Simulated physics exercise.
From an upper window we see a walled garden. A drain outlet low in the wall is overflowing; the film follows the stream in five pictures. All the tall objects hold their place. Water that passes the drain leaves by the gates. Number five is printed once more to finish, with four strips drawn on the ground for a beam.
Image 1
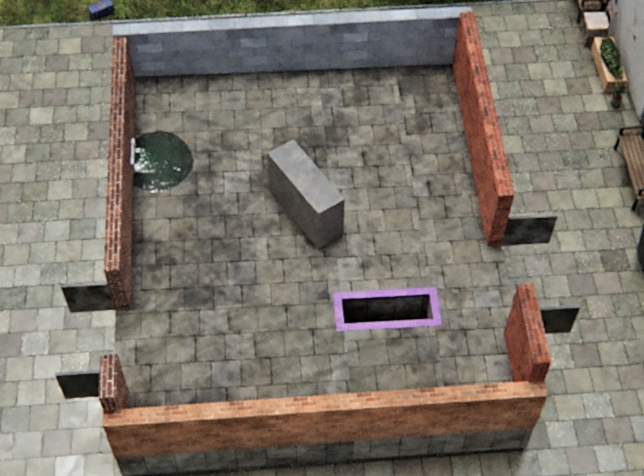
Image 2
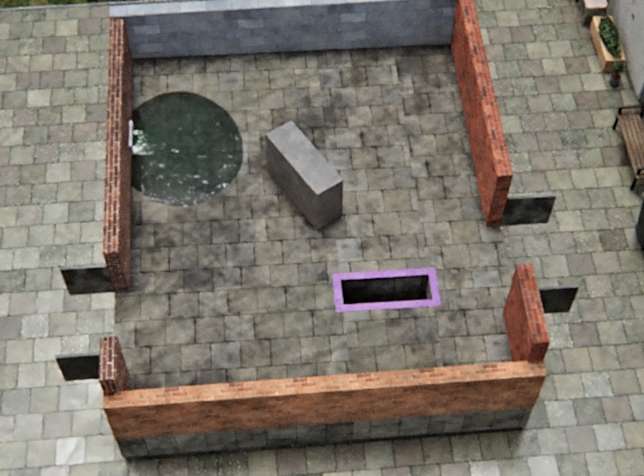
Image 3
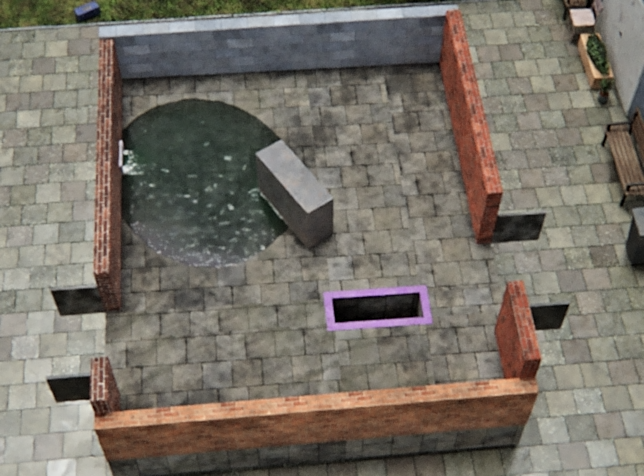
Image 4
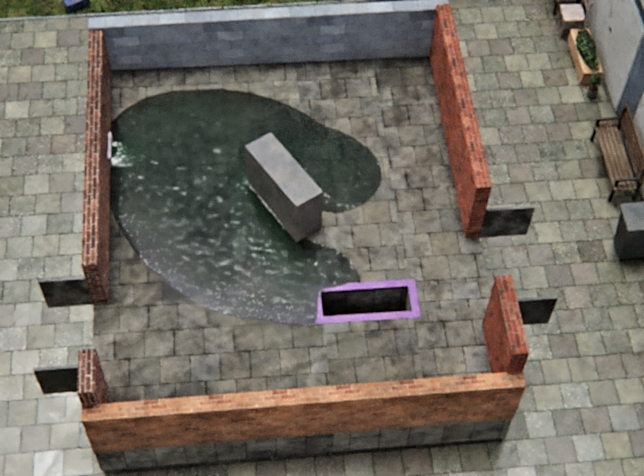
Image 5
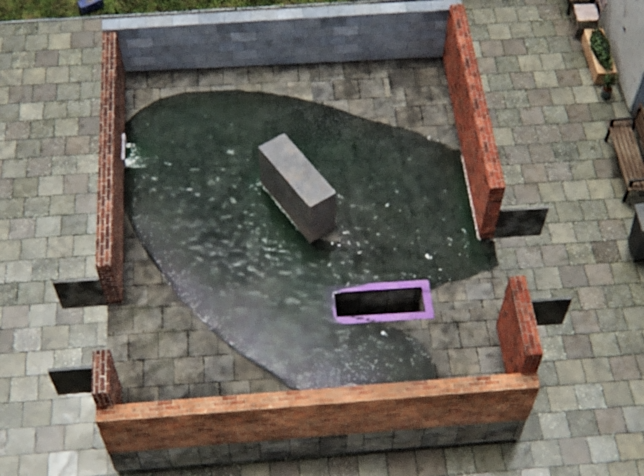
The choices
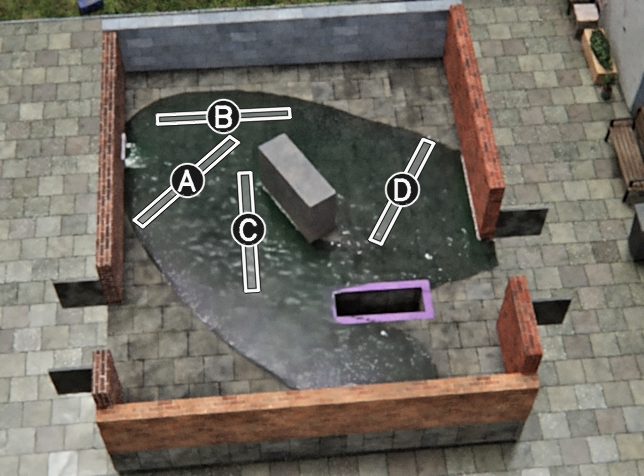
A walled courtyard seen from above had a small dark pool by its left wall, and the water spread across the paving, surrounded a grey block, and reached the purple-edged opening and right wall.
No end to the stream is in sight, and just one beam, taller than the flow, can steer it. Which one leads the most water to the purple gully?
Choose D.
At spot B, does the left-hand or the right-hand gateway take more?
The right gate.
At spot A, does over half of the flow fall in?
No, it does not.
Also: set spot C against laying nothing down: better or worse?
It is worse.
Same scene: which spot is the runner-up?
B.
On the marked copy, A from (138, 223) to (234, 139); B from (157, 119) to (289, 113); C from (252, 290) to (244, 172); D from (375, 241) to (428, 141).
For spot A, about 29 % of the stream runs into the purple gully, about 70 % out by the gates.
For spot B, about 42 % of the stream runs into the purple gully, about 58 % out by the gates.
For spot C, about 26 % of the stream runs into the purple gully, about 74 % out by the gates.
For spot D, about 60 % of the stream runs into the purple gully, about 39 % out by the gates.
